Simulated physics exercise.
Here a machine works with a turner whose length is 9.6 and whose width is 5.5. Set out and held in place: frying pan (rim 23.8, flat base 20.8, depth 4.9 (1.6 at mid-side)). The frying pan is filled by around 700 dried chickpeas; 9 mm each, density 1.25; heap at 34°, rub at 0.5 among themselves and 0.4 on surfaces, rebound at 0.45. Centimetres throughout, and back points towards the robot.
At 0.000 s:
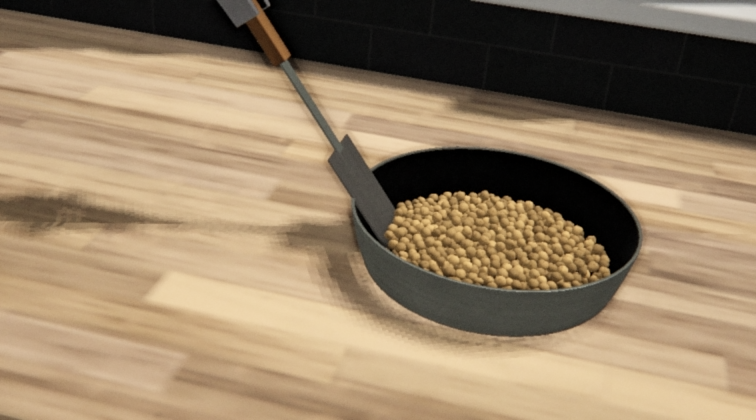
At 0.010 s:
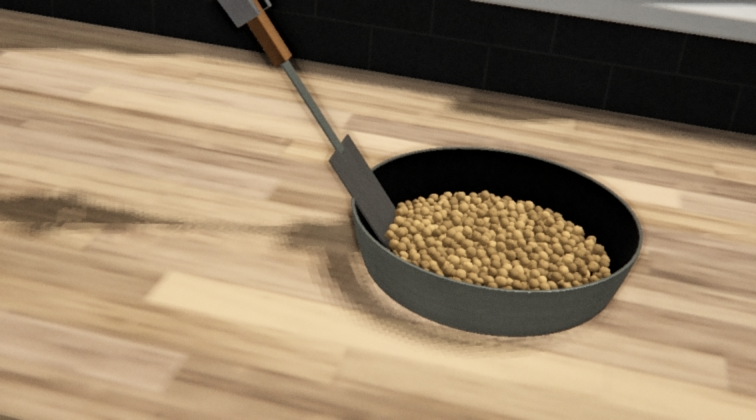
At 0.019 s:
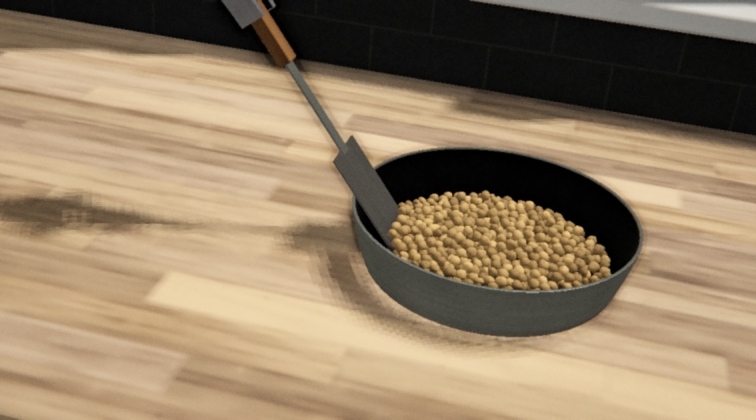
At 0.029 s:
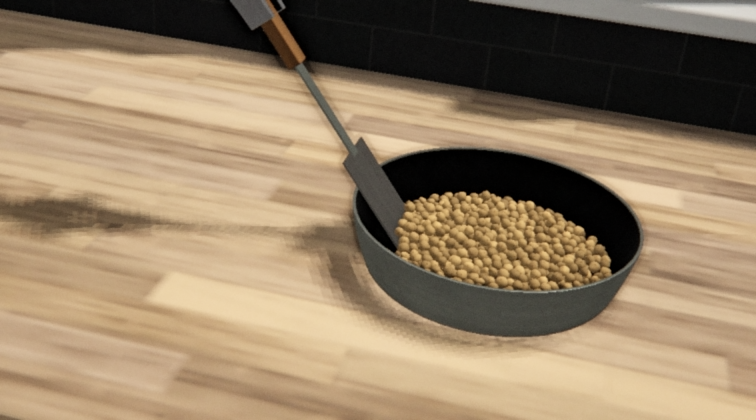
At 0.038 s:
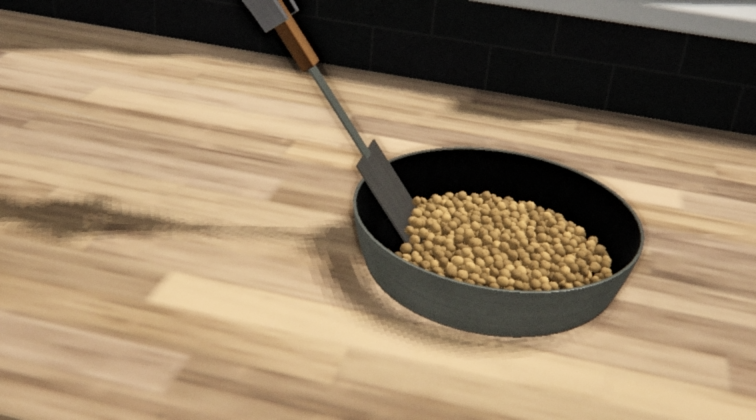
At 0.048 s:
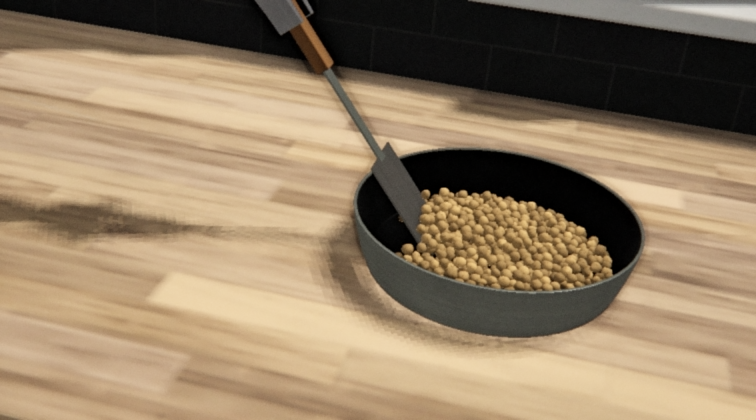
A turner slides slightly right inside a dark frying pan, nudging the heaped dried chickpeas.
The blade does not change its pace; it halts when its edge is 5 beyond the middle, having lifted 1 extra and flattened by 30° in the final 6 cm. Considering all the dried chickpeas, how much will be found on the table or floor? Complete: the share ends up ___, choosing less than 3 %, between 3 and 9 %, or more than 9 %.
The share ends up less than 3 %.
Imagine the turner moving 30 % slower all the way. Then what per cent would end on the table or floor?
Roughly 0 per cent, I'd say.
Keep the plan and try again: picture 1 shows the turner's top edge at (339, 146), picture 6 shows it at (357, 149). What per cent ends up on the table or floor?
Around 0 per cent finishes there.
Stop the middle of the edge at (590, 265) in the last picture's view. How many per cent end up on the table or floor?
Roughly 0 per cent, I'd say.
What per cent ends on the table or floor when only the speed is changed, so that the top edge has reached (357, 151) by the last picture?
Near 0 in a hundred.
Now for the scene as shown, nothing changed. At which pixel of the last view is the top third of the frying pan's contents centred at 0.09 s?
It is centred close to (505, 237).
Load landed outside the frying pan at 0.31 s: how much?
Share at that moment: About 0 %.
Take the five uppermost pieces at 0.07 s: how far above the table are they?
Some 5 cm.
After 0.07 s, sloping 52°, highest piece 6 above the table; 702 in the frying pan.
After 0.09 s, sloping 43°, highest piece 7 above the table; 702 in the frying pan.
After 0.31 s, sloping 23°, highest piece 7 above the table; 699 in the frying pan, 1 on the table or floor, 2 on the blade or in flight.
After 1.36 s, sloping 23°, highest piece 4 above the table; 699 in the frying pan, 3 on the table or floor.
At rest, 699 in the frying pan, 3 on the table or floor. That is 0 % on the table or floor.
